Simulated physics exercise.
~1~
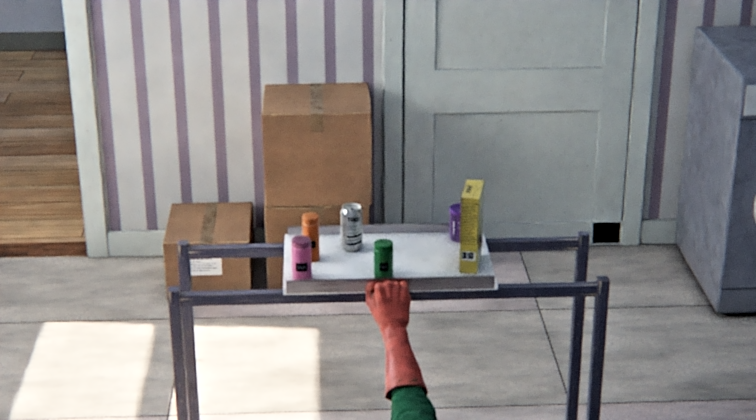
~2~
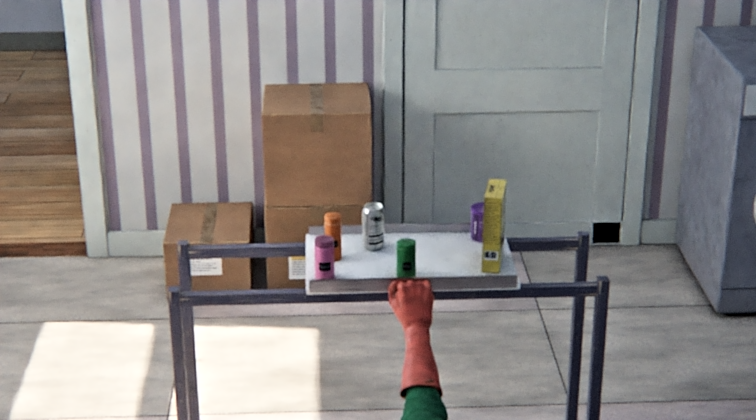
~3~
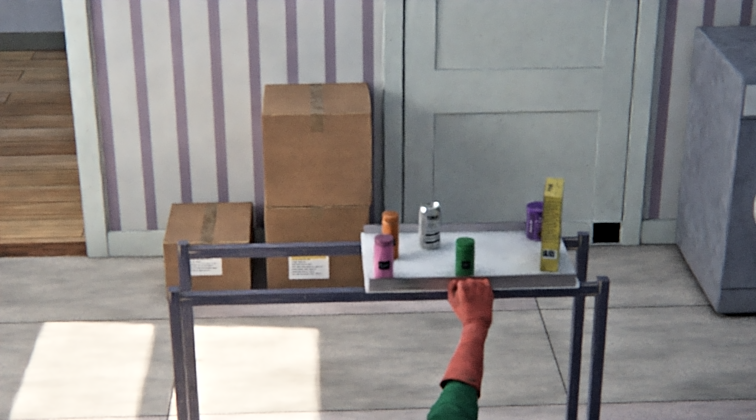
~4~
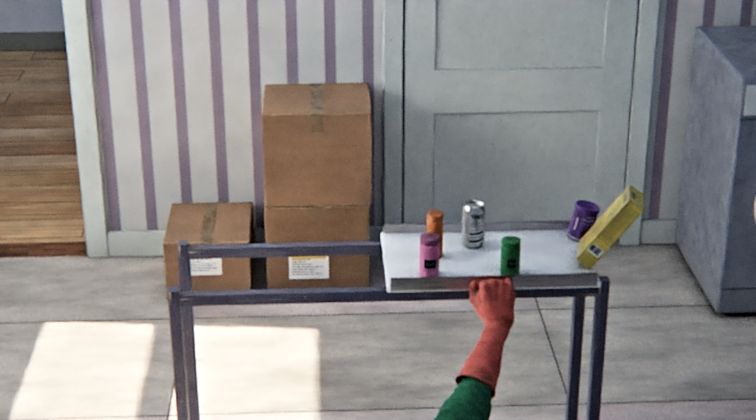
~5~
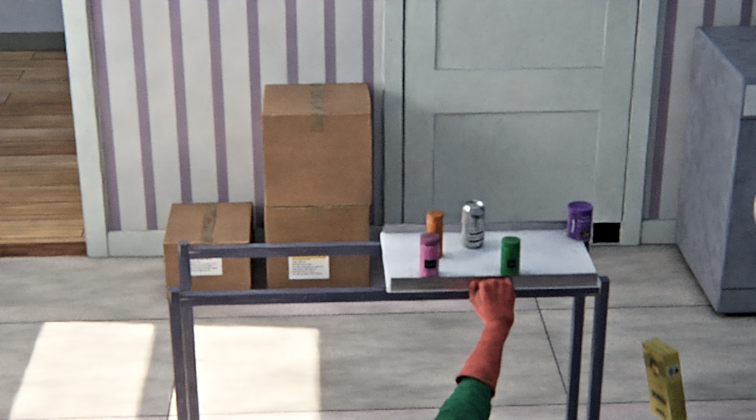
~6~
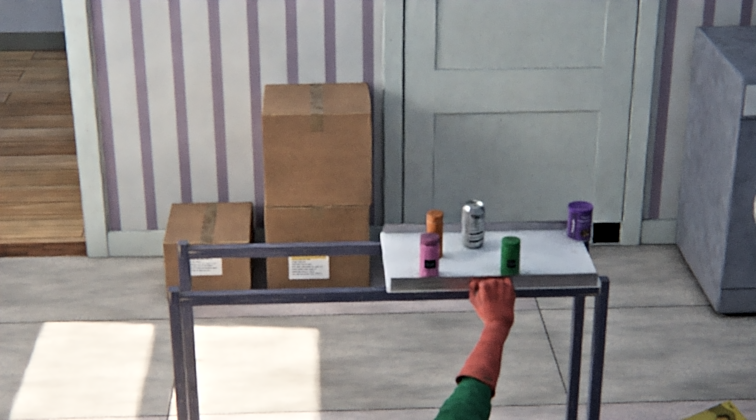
In a room with striped walls and stacked cardboard boxes, a hand slid a white tray of small containers rightward along metal rails until it stopped abruptly, and the tall yellow packet tipped off the right end onto the floor while the others stayed upright aboard.
